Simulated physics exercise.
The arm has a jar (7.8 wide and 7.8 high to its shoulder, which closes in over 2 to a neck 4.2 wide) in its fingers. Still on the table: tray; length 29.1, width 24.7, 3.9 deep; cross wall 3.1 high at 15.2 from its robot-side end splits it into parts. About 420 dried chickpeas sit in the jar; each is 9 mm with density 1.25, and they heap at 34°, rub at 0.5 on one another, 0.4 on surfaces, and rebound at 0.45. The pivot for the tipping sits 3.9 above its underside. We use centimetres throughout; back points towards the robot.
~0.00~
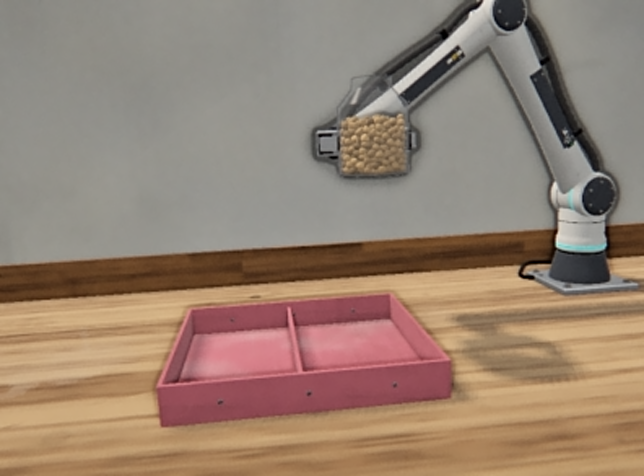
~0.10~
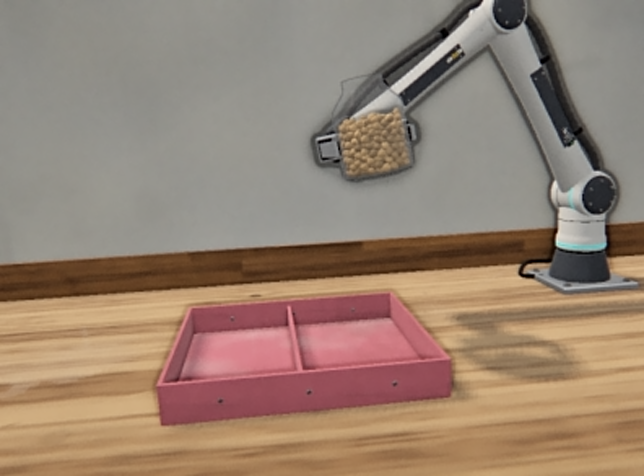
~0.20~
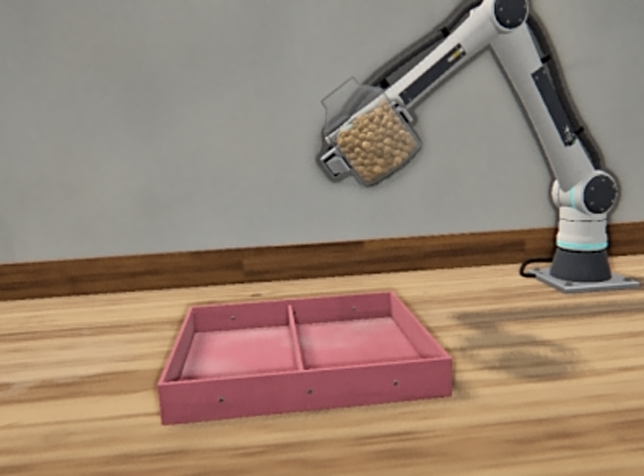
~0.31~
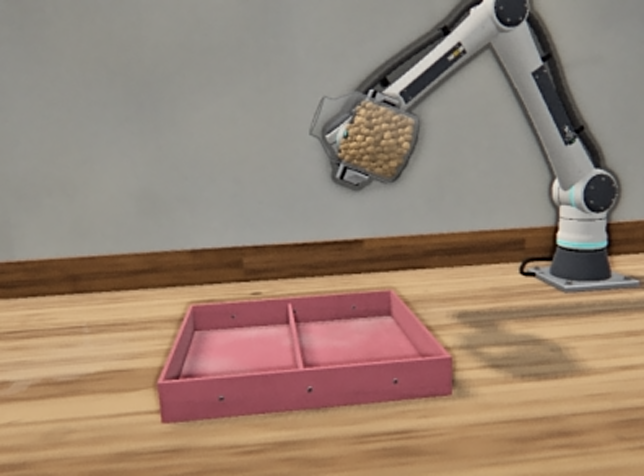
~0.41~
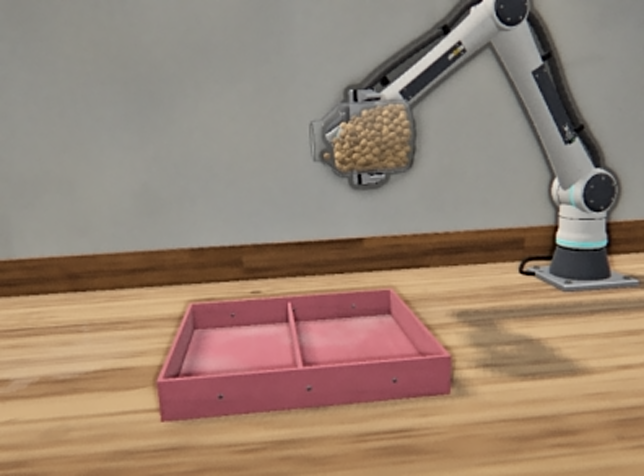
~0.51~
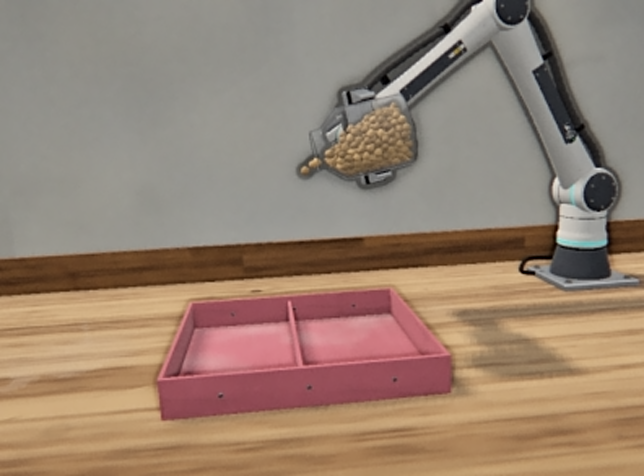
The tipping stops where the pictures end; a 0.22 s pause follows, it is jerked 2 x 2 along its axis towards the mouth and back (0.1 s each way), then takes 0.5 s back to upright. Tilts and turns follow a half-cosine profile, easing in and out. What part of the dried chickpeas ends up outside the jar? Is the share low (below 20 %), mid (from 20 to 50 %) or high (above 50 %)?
Low.
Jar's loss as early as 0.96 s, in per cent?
Near 5 per cent so far.
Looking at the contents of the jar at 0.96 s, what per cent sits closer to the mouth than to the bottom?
My estimate is some 55 per cent.
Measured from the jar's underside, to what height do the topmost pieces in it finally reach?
Looks like roughly 7.5 cm, measured from the underside.
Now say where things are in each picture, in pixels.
The jar middle at (373, 142), upright; upper third of the load around (373, 128), from x 345 to 405, top at y 115; 424 in the jar, in the first picture.
The jar middle at (373, 141), tipped 10°; upper third of the load around (373, 127), from x 340 to 405, top at y 110, in the second picture.
The jar middle at (374, 140), tipped 35°; upper third of the load around (377, 127), from x 340 to 415, top at y 105, in the third picture.
The jar middle at (374, 139), tipped 66°; upper third of the load around (377, 124), from x 340 to 410, top at y 105, in the fourth picture.
The jar middle at (374, 137), tipped 91°; upper third of the load around (380, 124), from x 325 to 410, top at y 105, in the fifth picture.
The jar middle at (374, 136), tipped 101°; upper third of the load around (382, 128), from x 305 to 410, top at y 105; 424 in the jar, in the sixth picture.
After 0.96 s, tipped 101°, highest piece 29 above the table; 408 in the jar, 12 in the far-side part, 4 in flight or on a rim.
After 1.41 s, tipped 42°, highest piece 31 above the table; 392 in the jar, 28 in the far-side part, 3 in the robot-side part, 1 in flight or on a rim.
After 1.83 s, upright, highest piece 30 above the table; 391 in the jar, 29 in the far-side part, 4 in the robot-side part.
After 2.53 s, upright, highest piece 30 above the table; 391 in the jar, 29 in the far-side part, 4 in the robot-side part.
In the end, 391 in the jar, 29 in the far-side part, 4 in the robot-side part. That is 8 % outside the jar.
